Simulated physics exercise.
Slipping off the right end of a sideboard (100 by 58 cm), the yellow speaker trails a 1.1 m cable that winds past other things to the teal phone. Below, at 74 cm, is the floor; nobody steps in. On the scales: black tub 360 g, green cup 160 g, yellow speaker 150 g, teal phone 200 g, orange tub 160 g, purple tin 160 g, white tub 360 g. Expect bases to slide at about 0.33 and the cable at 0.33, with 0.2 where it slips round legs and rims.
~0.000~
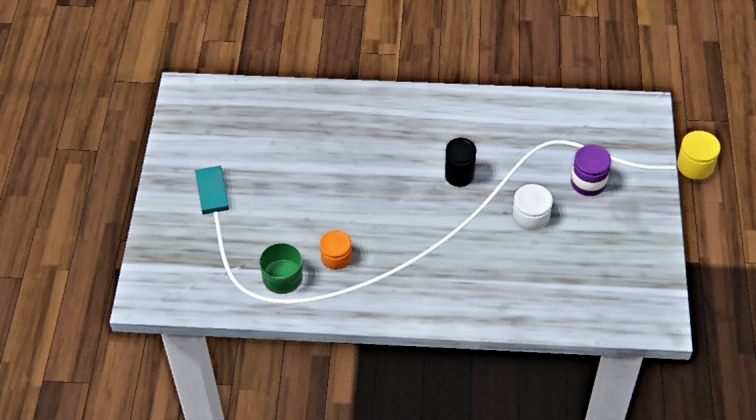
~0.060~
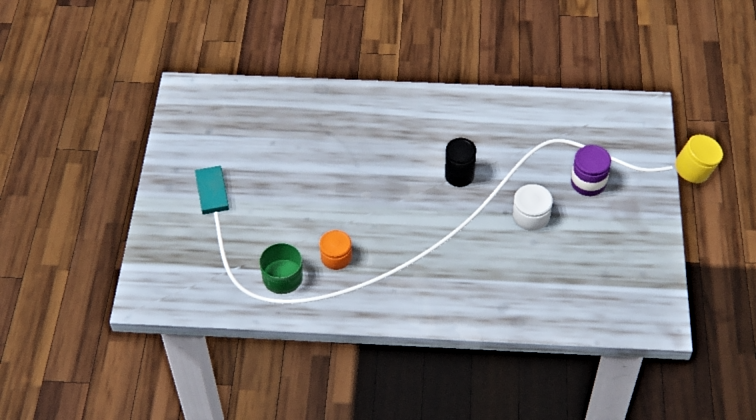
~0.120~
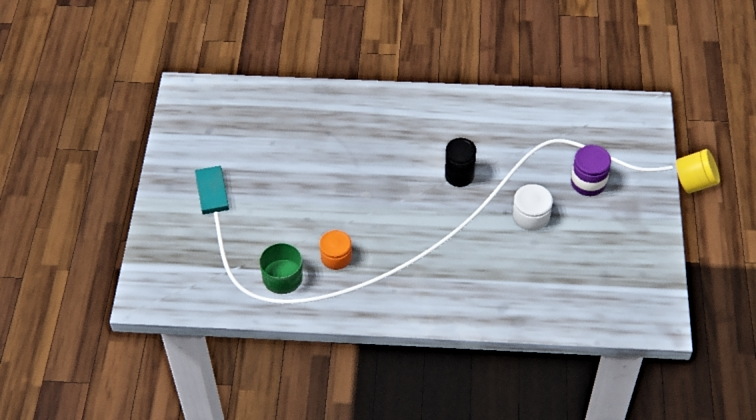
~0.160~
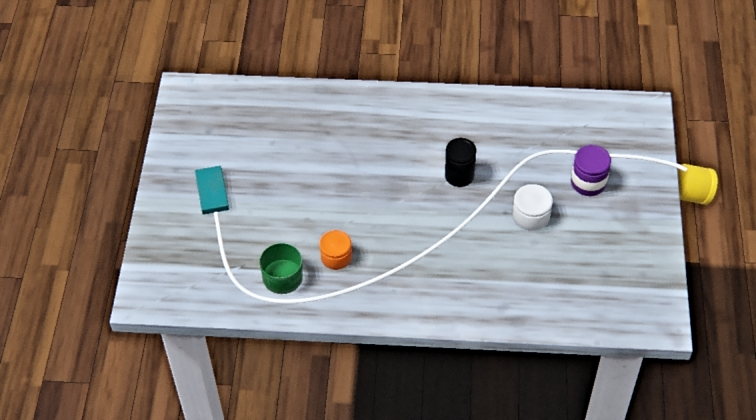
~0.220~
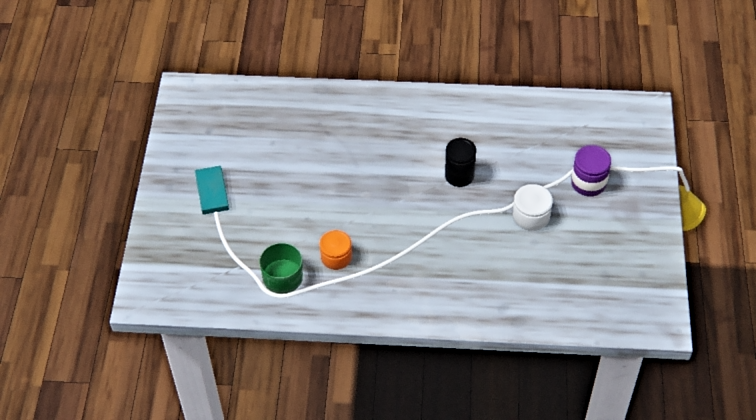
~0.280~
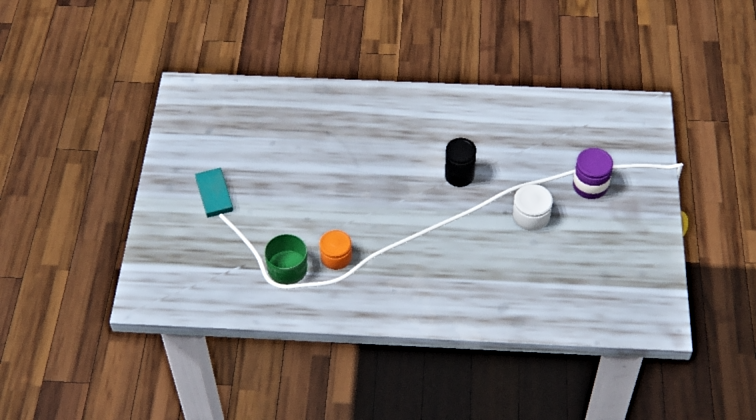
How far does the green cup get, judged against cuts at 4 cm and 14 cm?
It gets between 4 and 14 cm.
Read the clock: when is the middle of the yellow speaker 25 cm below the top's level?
Estimate: About 0.42 s.
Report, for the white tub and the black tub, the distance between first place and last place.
Net shift - white tub 0 cm, black tub 0 cm.
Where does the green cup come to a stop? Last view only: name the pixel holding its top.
Resting point is at approximately (306, 217).
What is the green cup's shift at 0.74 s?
About: Green cup 10 cm.
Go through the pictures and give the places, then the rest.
The first frame shows green cup (281, 260); cable runs through (616, 160) (515, 169) (439, 245) (329, 296) (226, 263).
The second frame shows yellow speaker (702, 149); cable runs through (614, 159) (439, 245) (226, 263).
The third frame shows yellow speaker (698, 172); cable runs through (614, 160) (439, 245) (226, 263).
The fourth frame shows yellow speaker (695, 184); cable runs through (627, 157) (439, 244) (226, 263).
The fifth frame shows yellow speaker (682, 208); cable runs through (664, 169) (446, 225) (237, 260).
The sixth frame shows green cup (286, 251); cable runs through (678, 174) (567, 174) (461, 216) (355, 269) (257, 255).
By 0.5 s, the cable's tail end at (233, 219); green cup 10 cm off its start, yellow speaker over the edge, teal phone 3 cm off its start.
By 0.7 s, the cable's tail end at (242, 219); green cup 10 cm off its start, teal phone 4 cm off its start, yellow speaker over the edge.
By 1.0 s, the cable's tail end at (243, 220); green cup 10 cm off its start at (306, 218), yellow speaker over the edge, teal phone 4 cm off its start at (227, 198).
By 1.2 s, the cable's tail end at (243, 220); green cup 10 cm off its start, teal phone 4 cm off its start, orange tub 2 cm off its start.
By 2.4 s, the cable's tail end at (243, 220); green cup 10 cm off its start at (306, 217), yellow speaker over the edge, teal phone 4 cm off its start at (227, 198), orange tub 2 cm off its start at (339, 233).
